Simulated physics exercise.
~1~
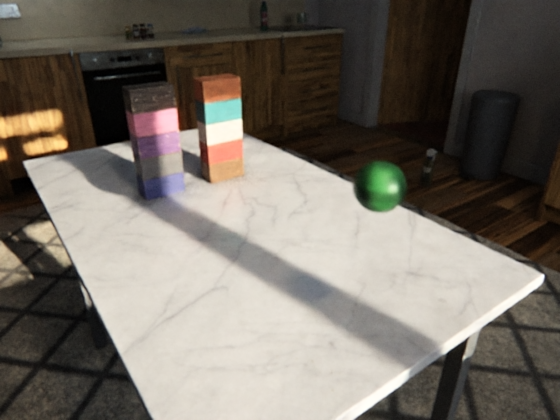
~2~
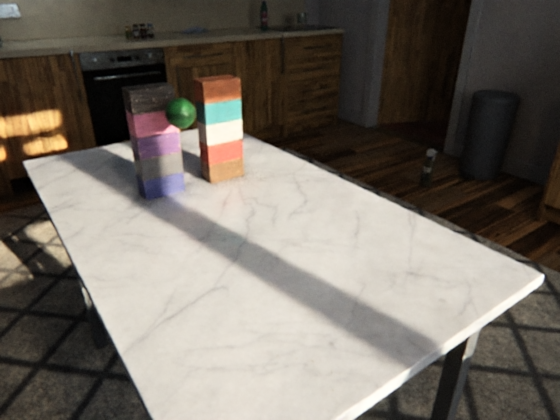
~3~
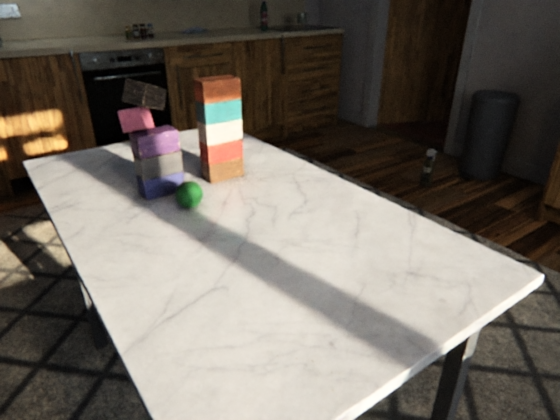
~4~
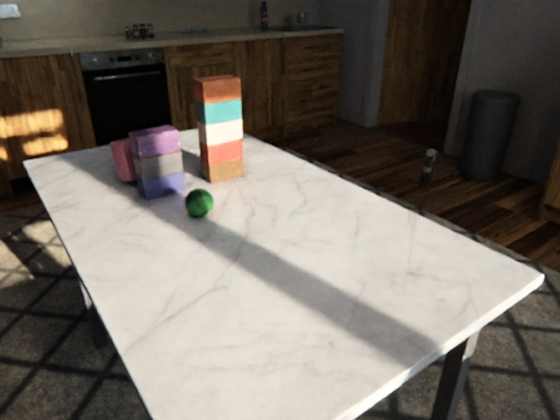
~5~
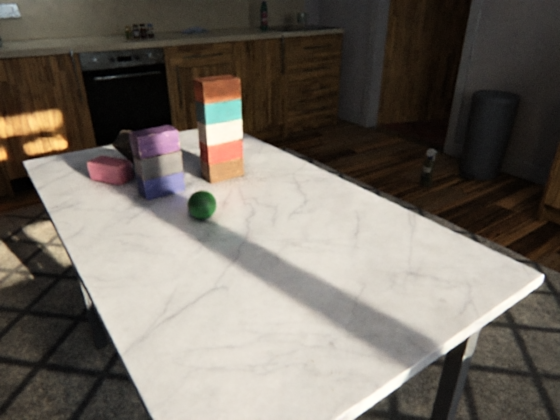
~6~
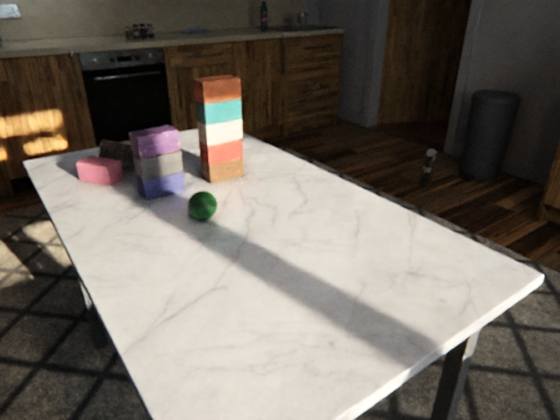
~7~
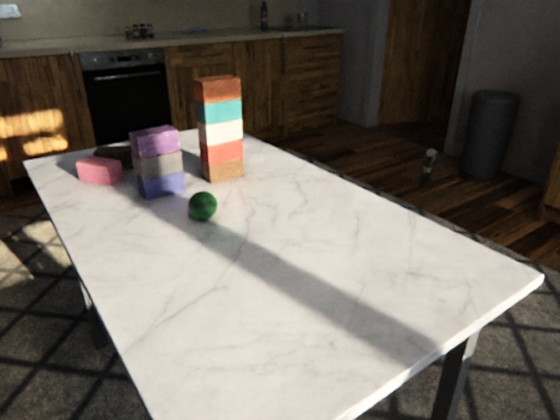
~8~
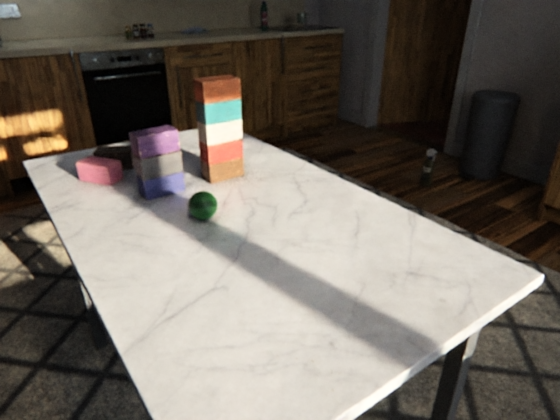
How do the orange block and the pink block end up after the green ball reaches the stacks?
The orange block stays standing in its stack. The pink block topples off and ends up lying on the table to the left.
